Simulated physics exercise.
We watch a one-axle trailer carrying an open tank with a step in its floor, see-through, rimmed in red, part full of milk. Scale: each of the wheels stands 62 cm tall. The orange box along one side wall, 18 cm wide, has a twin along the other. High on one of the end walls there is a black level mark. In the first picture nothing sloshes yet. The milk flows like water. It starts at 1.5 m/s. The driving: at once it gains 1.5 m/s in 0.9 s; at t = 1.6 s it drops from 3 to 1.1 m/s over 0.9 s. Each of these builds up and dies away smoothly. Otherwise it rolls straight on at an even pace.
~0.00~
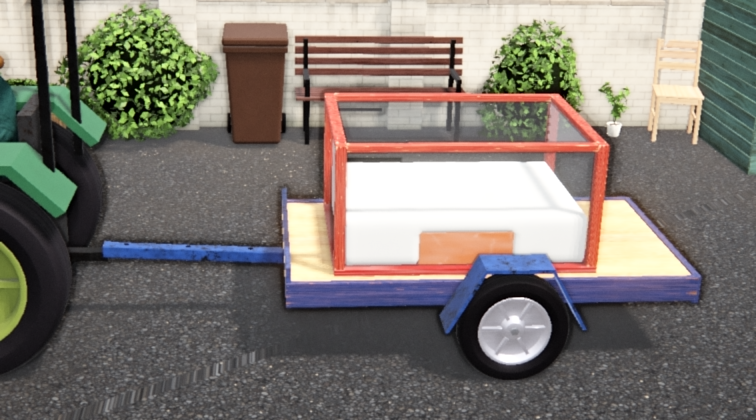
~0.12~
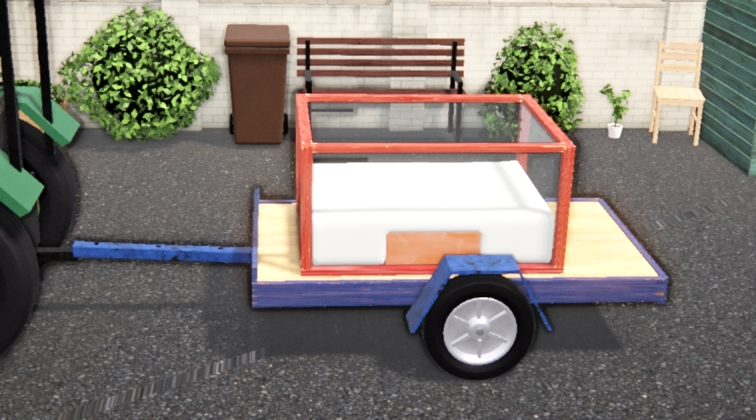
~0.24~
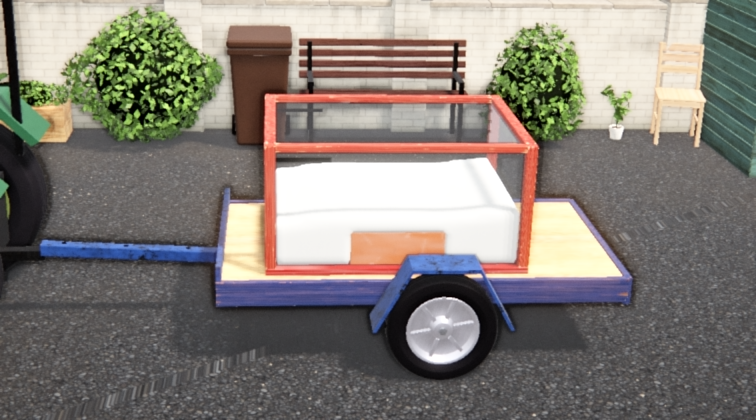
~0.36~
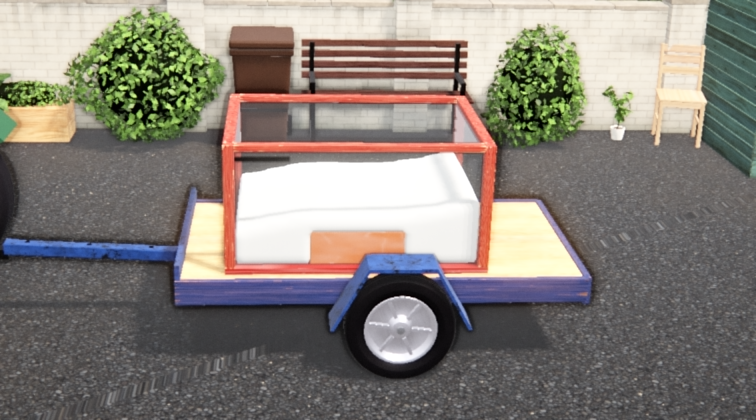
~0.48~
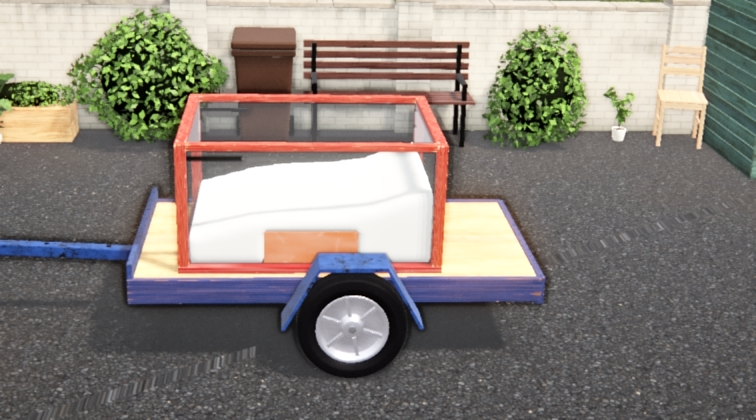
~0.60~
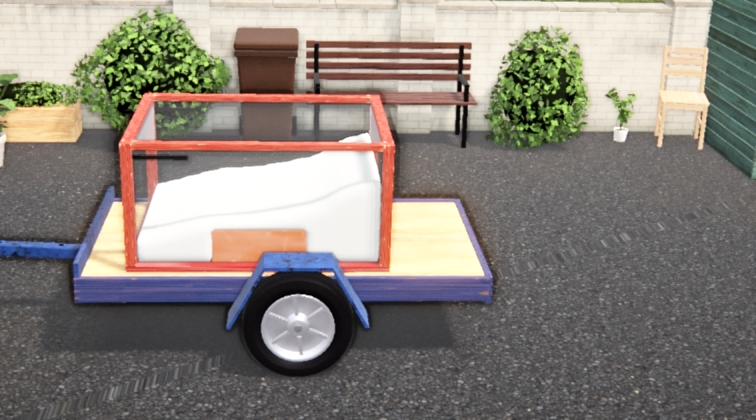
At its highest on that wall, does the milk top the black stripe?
The wave reaches the line.
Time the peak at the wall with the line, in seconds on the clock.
Near 1.6 s.
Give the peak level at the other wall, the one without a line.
It peaks near 68 cm.
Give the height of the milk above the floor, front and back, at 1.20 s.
Front 14 cm, back 38 cm.
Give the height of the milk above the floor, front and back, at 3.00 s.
About 22 cm in front and 48 cm behind.
By 1.20 s it stands 39 cm high behind and 14 cm in front; all of it is still inside.
By 2.05 s it stands 12 cm high behind and 44 cm in front; all of it is still inside.
By 3.00 s it stands 49 cm high behind and 23 cm in front; all of it is still inside.
By 5.49 s the waves are smaller; the highest at the front wall was 73 cm, at 1.65 s, against a line at 63 cm.
